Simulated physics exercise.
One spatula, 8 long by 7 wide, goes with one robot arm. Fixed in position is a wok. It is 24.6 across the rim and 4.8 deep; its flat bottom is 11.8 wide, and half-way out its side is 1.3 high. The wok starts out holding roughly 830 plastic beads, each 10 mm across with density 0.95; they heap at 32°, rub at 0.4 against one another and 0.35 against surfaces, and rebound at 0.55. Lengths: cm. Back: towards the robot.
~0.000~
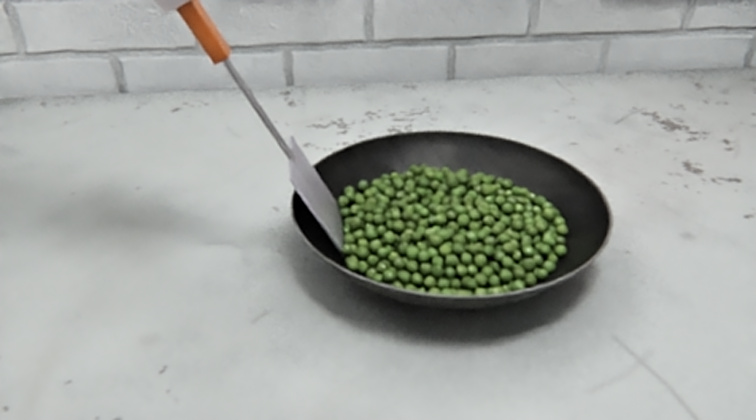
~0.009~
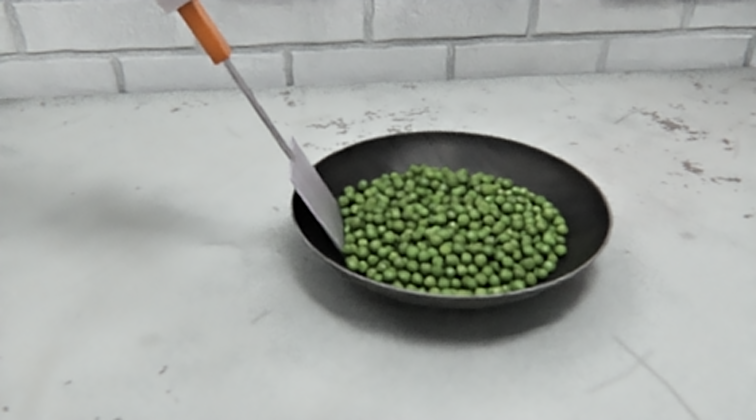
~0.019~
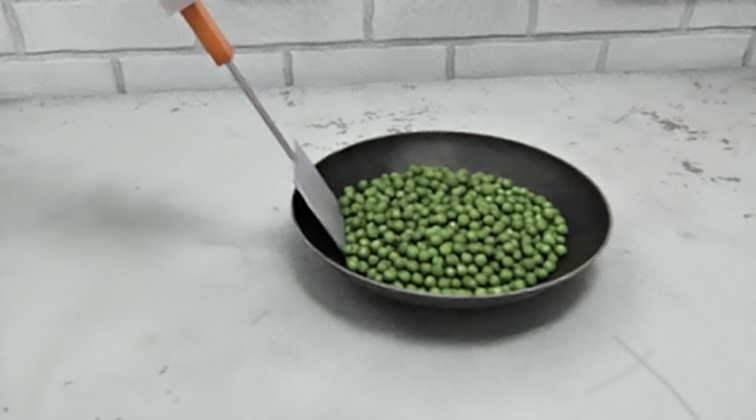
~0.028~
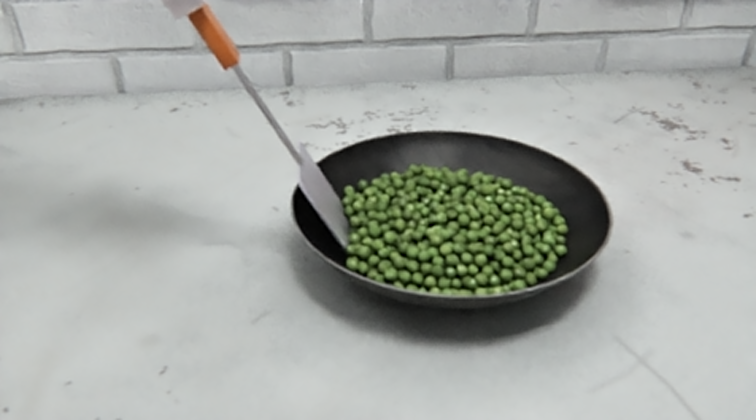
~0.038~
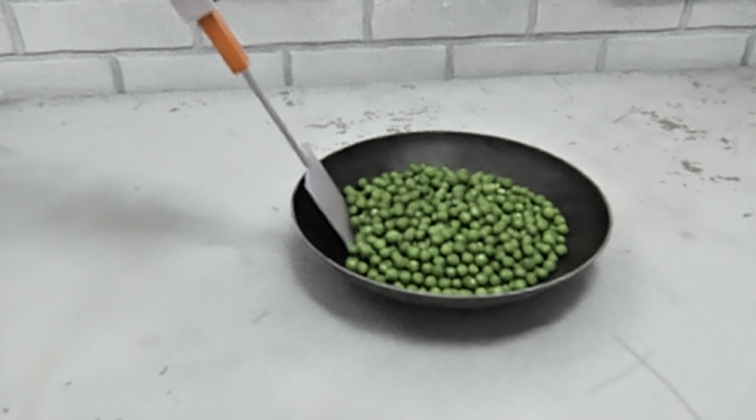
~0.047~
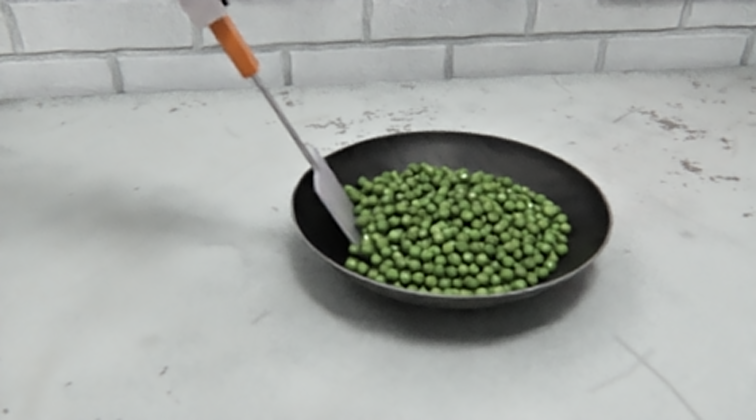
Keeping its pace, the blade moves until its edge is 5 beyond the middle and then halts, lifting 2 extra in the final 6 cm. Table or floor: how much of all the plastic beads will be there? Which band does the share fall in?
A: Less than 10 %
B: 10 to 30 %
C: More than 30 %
(A) Less than 10 %.
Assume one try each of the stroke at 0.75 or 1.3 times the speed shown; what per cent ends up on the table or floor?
Some 0 and 10 per cent.
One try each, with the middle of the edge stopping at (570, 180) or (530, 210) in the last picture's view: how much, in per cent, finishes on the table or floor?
About 35 and 20 per cent.
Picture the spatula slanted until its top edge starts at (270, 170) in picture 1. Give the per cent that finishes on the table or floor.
0 percent or thereabouts.
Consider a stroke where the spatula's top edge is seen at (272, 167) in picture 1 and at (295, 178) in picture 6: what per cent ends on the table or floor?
Roughly 0 percent ends up there.
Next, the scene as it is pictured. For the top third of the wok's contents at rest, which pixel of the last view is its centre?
Somewhere near (538, 201) in the last picture.
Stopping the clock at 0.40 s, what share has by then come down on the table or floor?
Around 0 percent.
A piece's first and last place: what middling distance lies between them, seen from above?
Somewhere around 3 centimetres, I'd say.
After 0.11 s, sloping 63°, highest piece 5 above the table; 826 in the wok.
After 0.17 s, sloping 63°, highest piece 6 above the table; 826 in the wok.
After 0.40 s, sloping 63°, highest piece 6 above the table; 803 in the wok, 18 on the table or floor, 5 on the blade or in flight.
After 1.45 s, sloping 63°, highest piece 6 above the table; 799 in the wok, 27 on the table or floor.
At rest, 799 in the wok, 27 on the table or floor. That is 3 % on the table or floor.
